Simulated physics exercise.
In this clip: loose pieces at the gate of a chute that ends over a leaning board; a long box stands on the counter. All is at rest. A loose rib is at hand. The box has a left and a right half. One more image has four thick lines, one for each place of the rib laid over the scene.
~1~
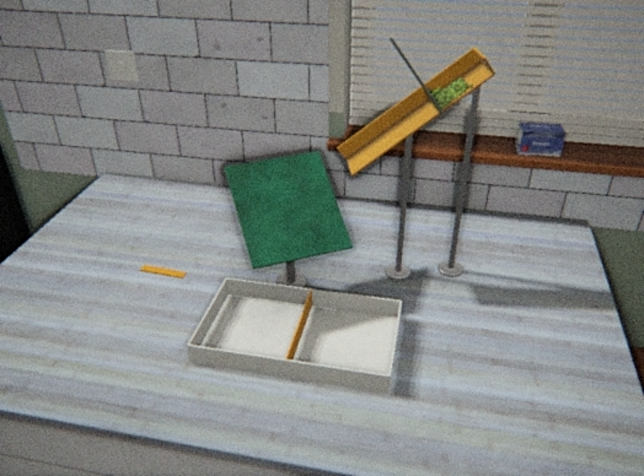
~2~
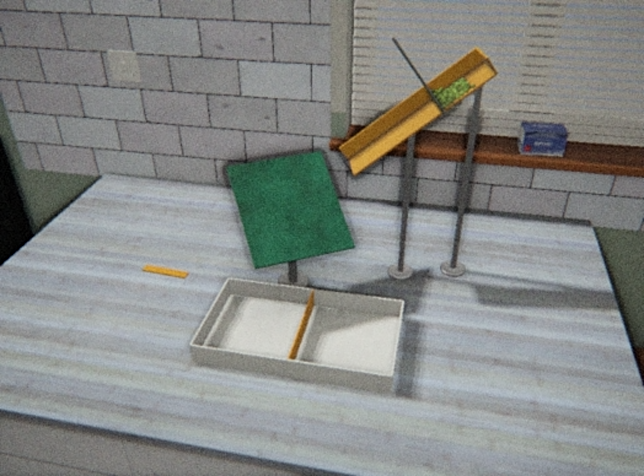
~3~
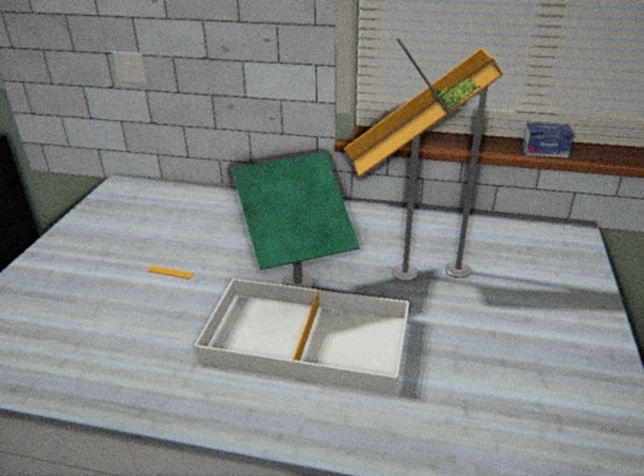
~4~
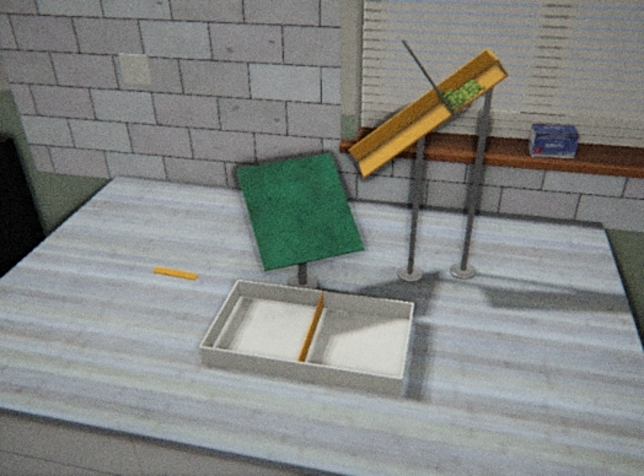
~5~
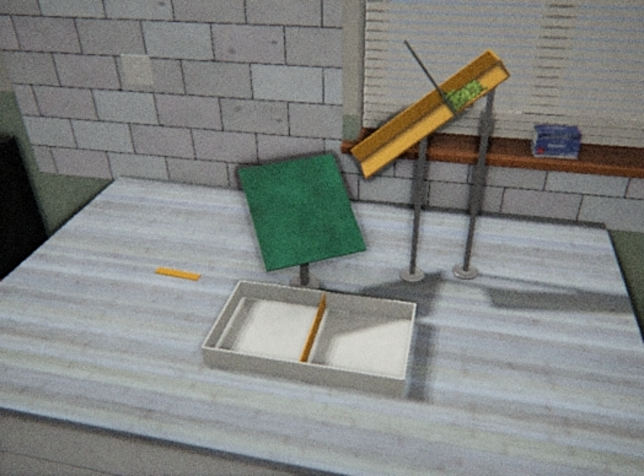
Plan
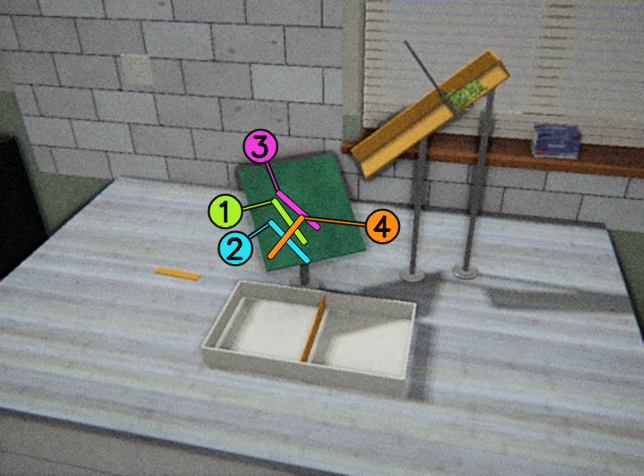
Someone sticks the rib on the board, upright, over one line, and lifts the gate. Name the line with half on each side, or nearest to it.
The answer is line 4.
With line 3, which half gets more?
Right.
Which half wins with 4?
More lands on the left.
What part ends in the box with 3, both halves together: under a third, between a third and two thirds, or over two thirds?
Over two thirds.
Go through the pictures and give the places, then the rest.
In the first picture, load behind the gate (446, 96), dried peas; lip of the chute (350, 168), sloping fairly steeply.
In the second picture, middle of the board (290, 206), tilted fairly steeply; middle of its low edge (306, 257); of its high edge (275, 159).
In the third picture, front corners of the box (195, 346) and (397, 377); front end of its middle wall (292, 361).
In the fourth picture, middle of the load (458, 98); lip (362, 171).
In the fifth picture, middle of the load (460, 98); lip (364, 171).
On the marked copy, line 1 from (274, 201) to (304, 241); line 2 from (271, 222) to (307, 260); line 3 from (278, 193) to (317, 227); line 4 from (301, 217) to (270, 256).
Choosing 1, of what is caught, about a tenth in the left half, the larger part in the right.
Choosing 2, of what is caught, about a tenth in the left half, almost all in the right.
Choosing 3, of what is caught, about a tenth in the left half, the larger part in the right.
Choosing 4, of what is caught, roughly two thirds in the left half, roughly a third in the right.
